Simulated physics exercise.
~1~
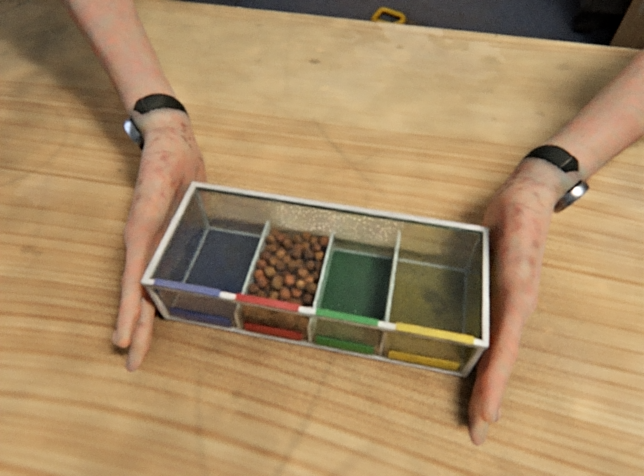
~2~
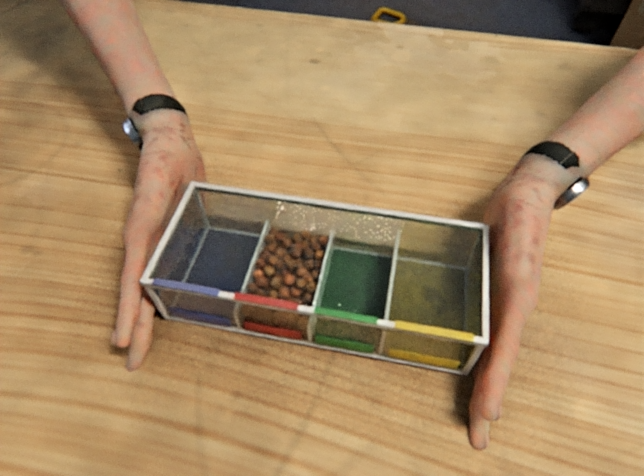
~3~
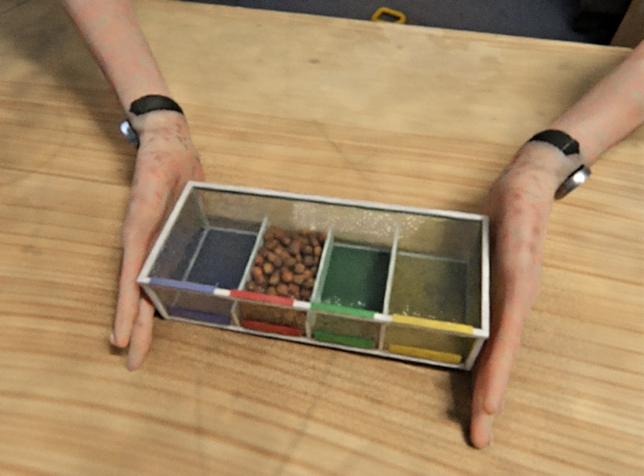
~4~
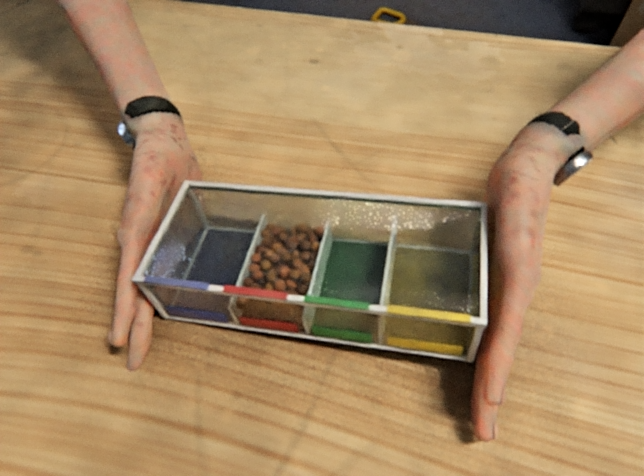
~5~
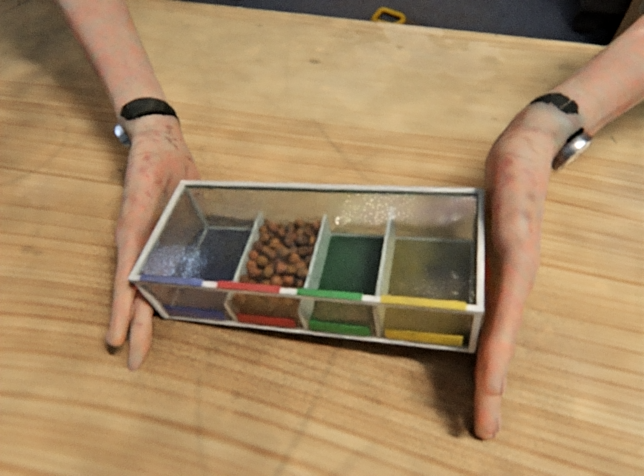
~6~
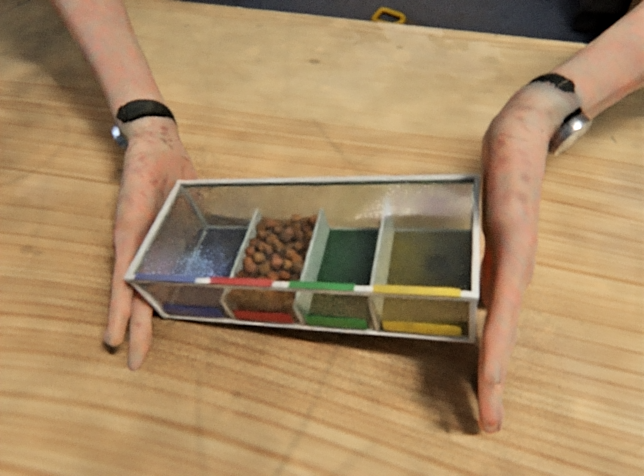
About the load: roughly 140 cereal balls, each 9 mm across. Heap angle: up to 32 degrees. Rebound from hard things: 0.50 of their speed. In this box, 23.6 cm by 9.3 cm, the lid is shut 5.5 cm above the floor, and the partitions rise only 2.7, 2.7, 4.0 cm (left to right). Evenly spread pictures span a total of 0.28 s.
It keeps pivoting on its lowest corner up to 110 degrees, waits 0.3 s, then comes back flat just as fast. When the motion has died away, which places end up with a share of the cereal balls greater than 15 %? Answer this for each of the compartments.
Red - no; blue - yes; green - no; yellow - no.
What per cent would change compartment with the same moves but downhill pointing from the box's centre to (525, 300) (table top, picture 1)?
Some 100 per cent.
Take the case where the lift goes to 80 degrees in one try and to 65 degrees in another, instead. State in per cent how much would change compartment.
25 % and 10 %.
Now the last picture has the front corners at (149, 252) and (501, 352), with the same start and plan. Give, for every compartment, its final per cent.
Red = 5 %; blue = 0 %; green = 45 %; yellow = 50 %.
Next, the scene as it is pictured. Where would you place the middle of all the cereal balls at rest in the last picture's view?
Centre at rest, approx.: (205, 261) px.
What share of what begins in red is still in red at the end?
Share retained: Approx. 0 %.
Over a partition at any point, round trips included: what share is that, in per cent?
I'd put it at some 100 percent of the pieces.
Then, 1.73 s after the last picture, tilt 110 degrees; red 10 %, blue 90 %.
Then, 2.90 s after the last picture, tilt 56 degrees; blue 100 %.
Then, 4.01 s after the last picture, tilt 0 degrees; blue 100 %.
In the end, red 0 %, blue 100 %, green 0 %, yellow 0 %.
